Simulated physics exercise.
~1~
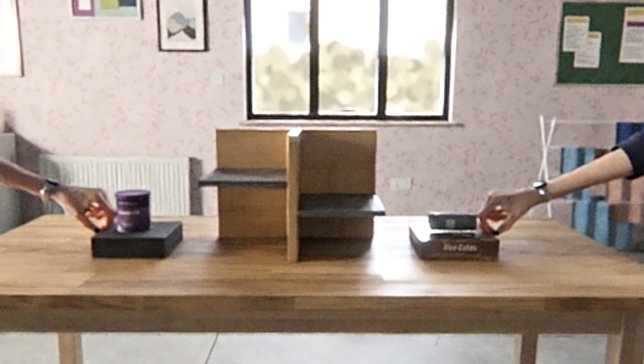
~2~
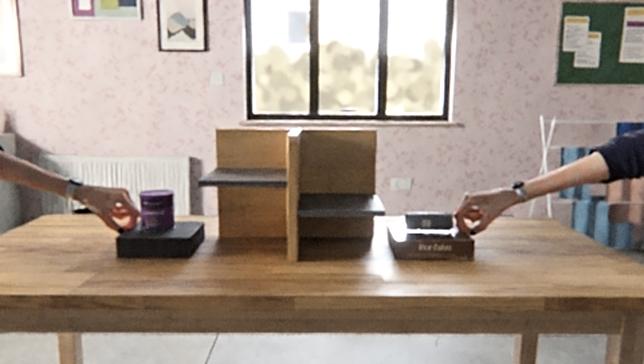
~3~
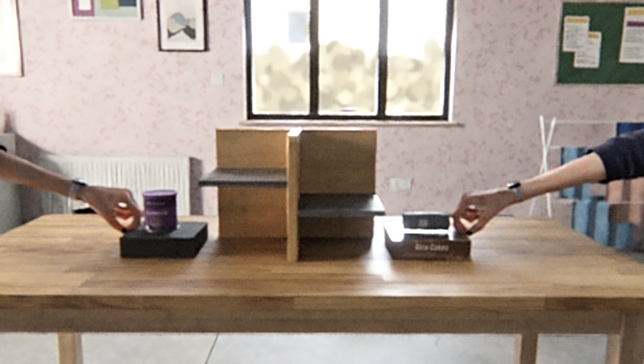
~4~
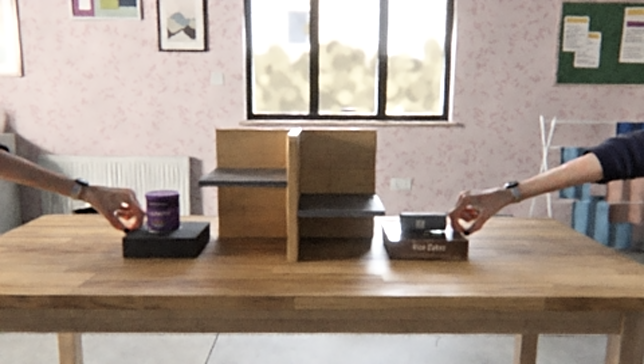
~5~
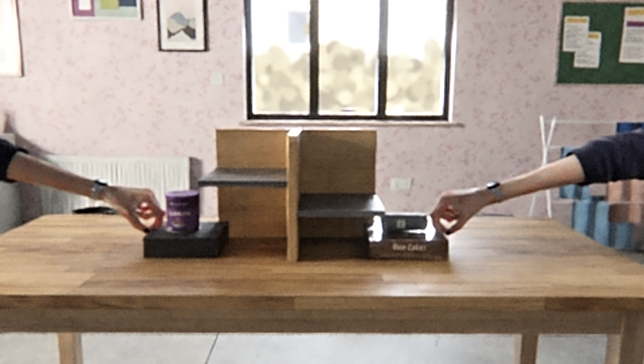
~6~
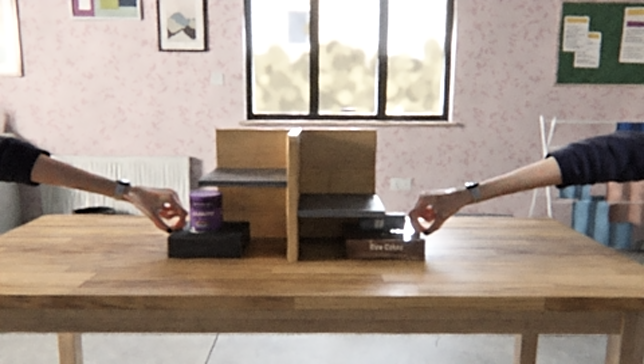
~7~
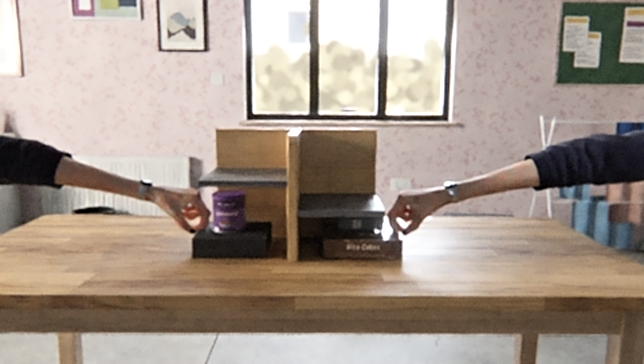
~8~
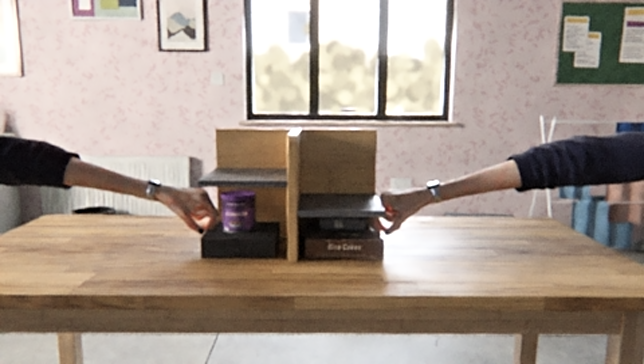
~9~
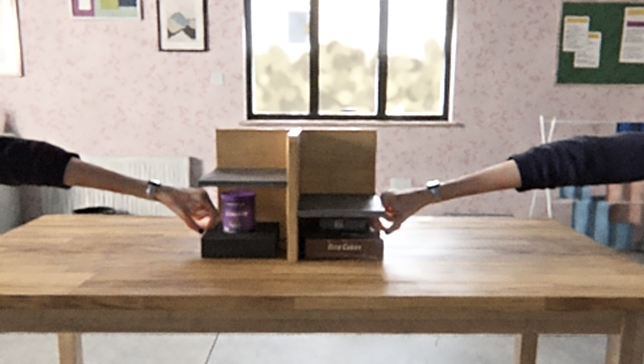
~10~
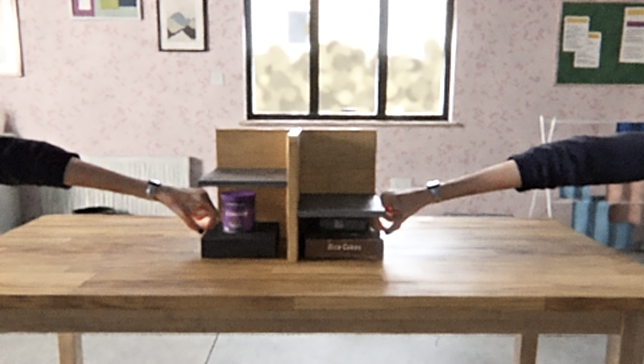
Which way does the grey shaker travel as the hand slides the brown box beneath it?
The grey shaker moves to the left, riding on the brown box until it is under the shelf.
